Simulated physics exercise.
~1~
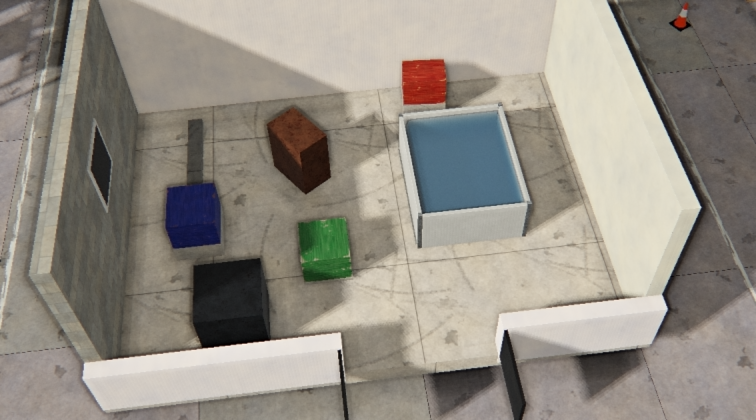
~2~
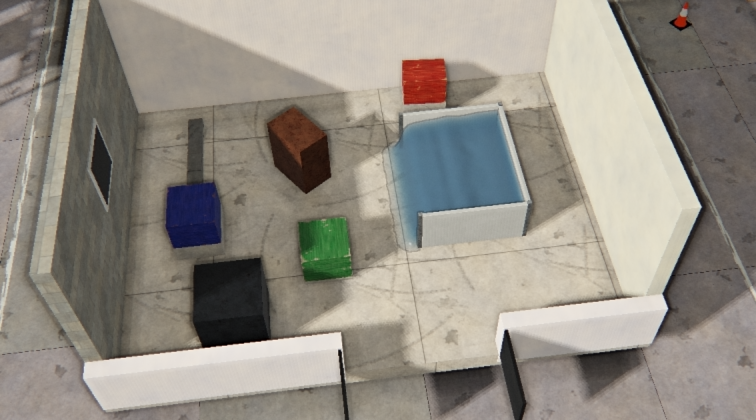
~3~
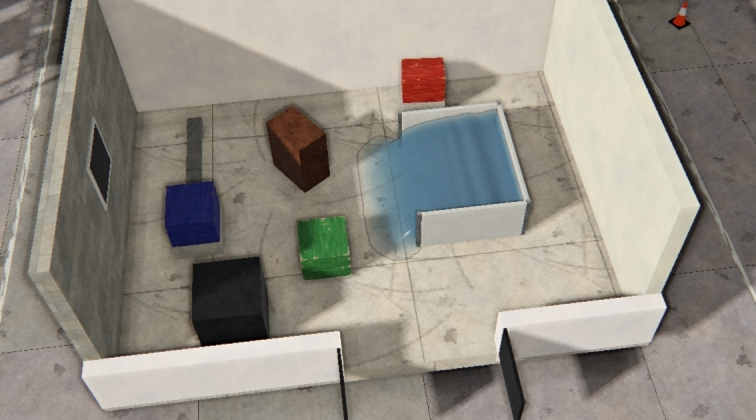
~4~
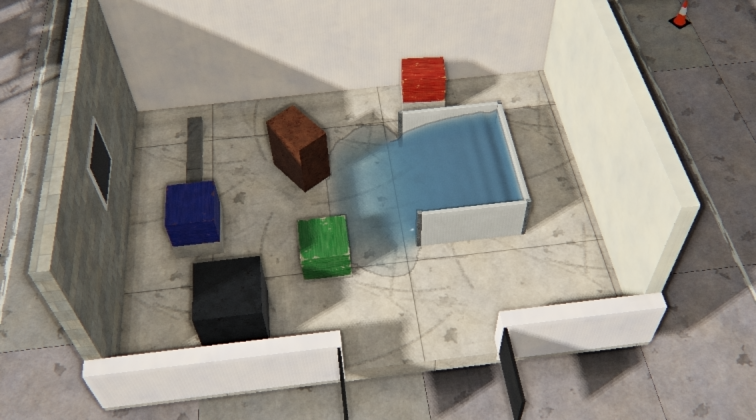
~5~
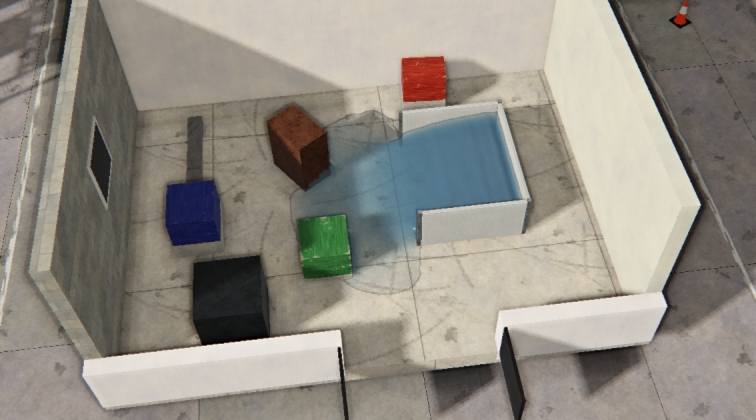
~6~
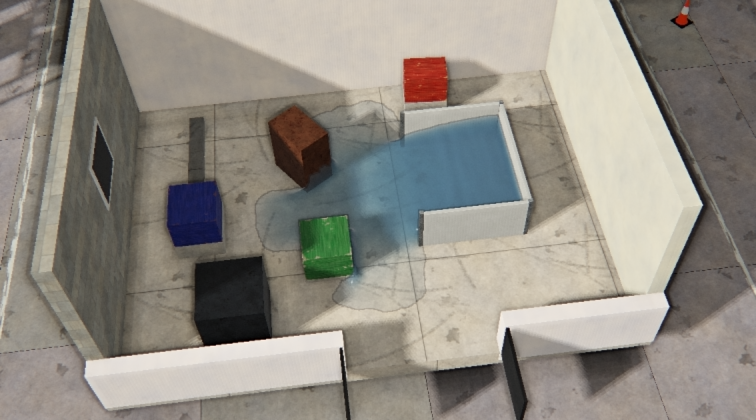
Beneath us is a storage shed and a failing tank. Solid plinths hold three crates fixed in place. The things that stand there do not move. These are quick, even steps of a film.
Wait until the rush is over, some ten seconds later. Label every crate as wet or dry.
Green crate: Wet; red crate: Dry; blue crate: Wet.
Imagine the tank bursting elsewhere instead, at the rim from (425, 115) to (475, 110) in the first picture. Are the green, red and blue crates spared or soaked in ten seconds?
My take: Green crate gets flooded, red crate gets flooded and blue crate is untouched.
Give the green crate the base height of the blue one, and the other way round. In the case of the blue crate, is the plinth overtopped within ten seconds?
Verdict on the blue crate: It gets flooded.
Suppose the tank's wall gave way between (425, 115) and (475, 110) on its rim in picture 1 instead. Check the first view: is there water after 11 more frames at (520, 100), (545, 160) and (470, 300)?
Soaked / soaked / unwetted.
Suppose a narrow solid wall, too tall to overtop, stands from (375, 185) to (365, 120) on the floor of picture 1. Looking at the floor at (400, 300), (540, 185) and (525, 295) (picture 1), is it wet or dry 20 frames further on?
As listed: Awash, not flooded, free of water.
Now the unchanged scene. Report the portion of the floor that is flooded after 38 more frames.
It comes to roughly 75 in a hundred.
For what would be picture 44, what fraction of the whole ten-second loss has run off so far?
Roughly 70 percent.
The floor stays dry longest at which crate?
My answer is the red-painted one.
A moment on, water covers 35 % of the floor; the green crate water round its plinth, the red crate not reached, the blue crate water round its plinth.
Next, water covers 55 % of the floor; the green crate water round its plinth, the red crate not reached, the blue crate water round its plinth.
Then, water covers 65 % of the floor; the green crate water round its plinth, the red crate water round its plinth, the blue crate water round its plinth.
Later, water covers 75 % of the floor; the green crate water round its plinth, the red crate water round its plinth, the blue crate water round its plinth.
In the end, water covers 95 % of the floor; the green crate was topped, the red crate stayed above the water, the blue crate was topped.
